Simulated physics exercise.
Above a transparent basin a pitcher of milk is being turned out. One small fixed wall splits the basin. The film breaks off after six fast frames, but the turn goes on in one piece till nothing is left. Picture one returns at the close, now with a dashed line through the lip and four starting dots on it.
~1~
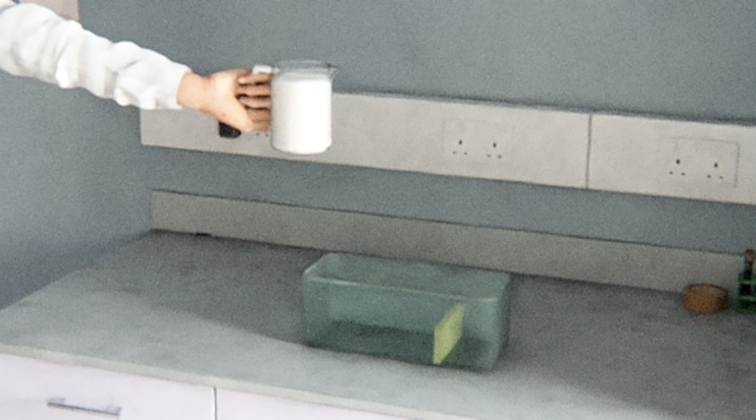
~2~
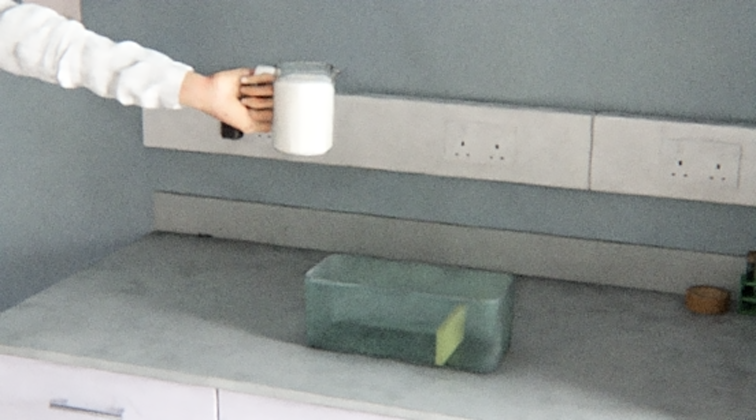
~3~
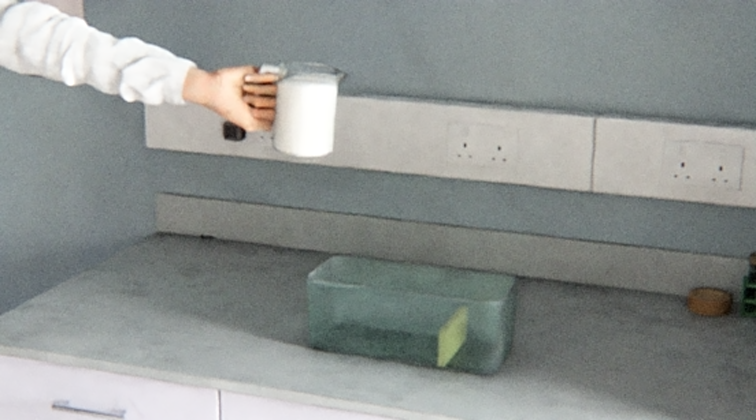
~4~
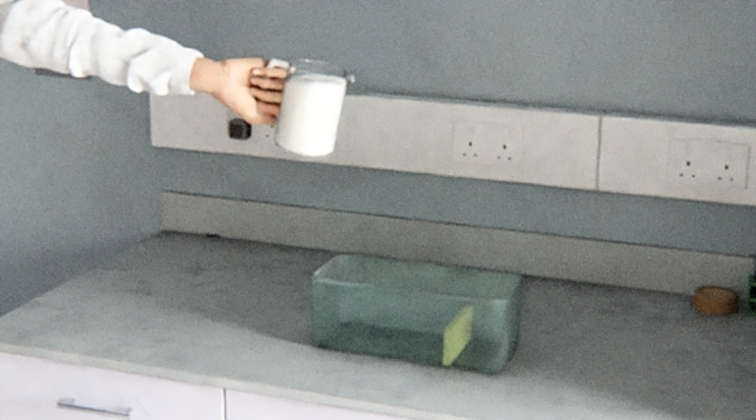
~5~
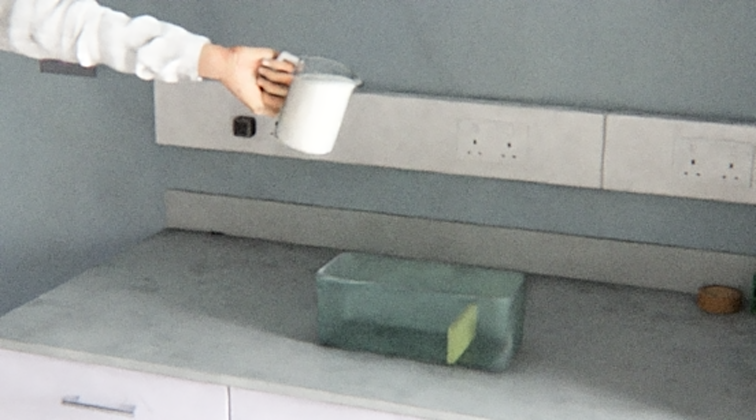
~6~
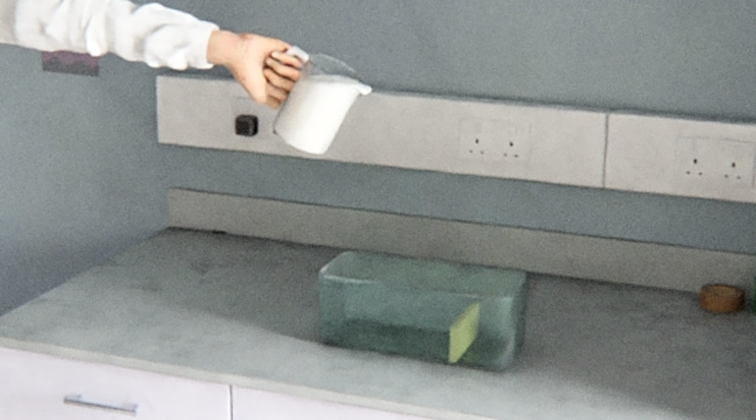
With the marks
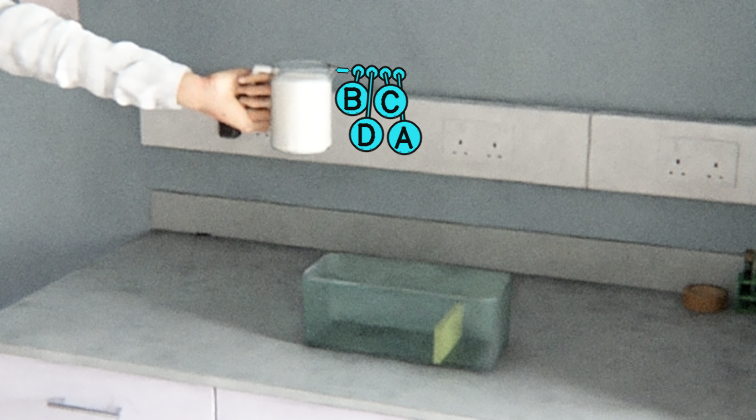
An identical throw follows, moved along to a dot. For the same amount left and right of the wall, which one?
C beats the others.
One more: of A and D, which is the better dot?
The answer is A.
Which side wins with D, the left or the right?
More ends on the left.
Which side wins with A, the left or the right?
More ends on the right.
On the marked copy, A at (398, 74); B at (358, 71); C at (385, 73); D at (371, 72).
With A, about 23 % ends left of the wall and 75 % right of it; 3 % is lost outside.
With B, about 91 % ends left of the wall and 3 % right of it; 5 % is lost outside.
With C, about 48 % ends left of the wall and 50 % right of it.
With D, about 90 % ends left of the wall and 5 % right of it; 5 % is lost outside.
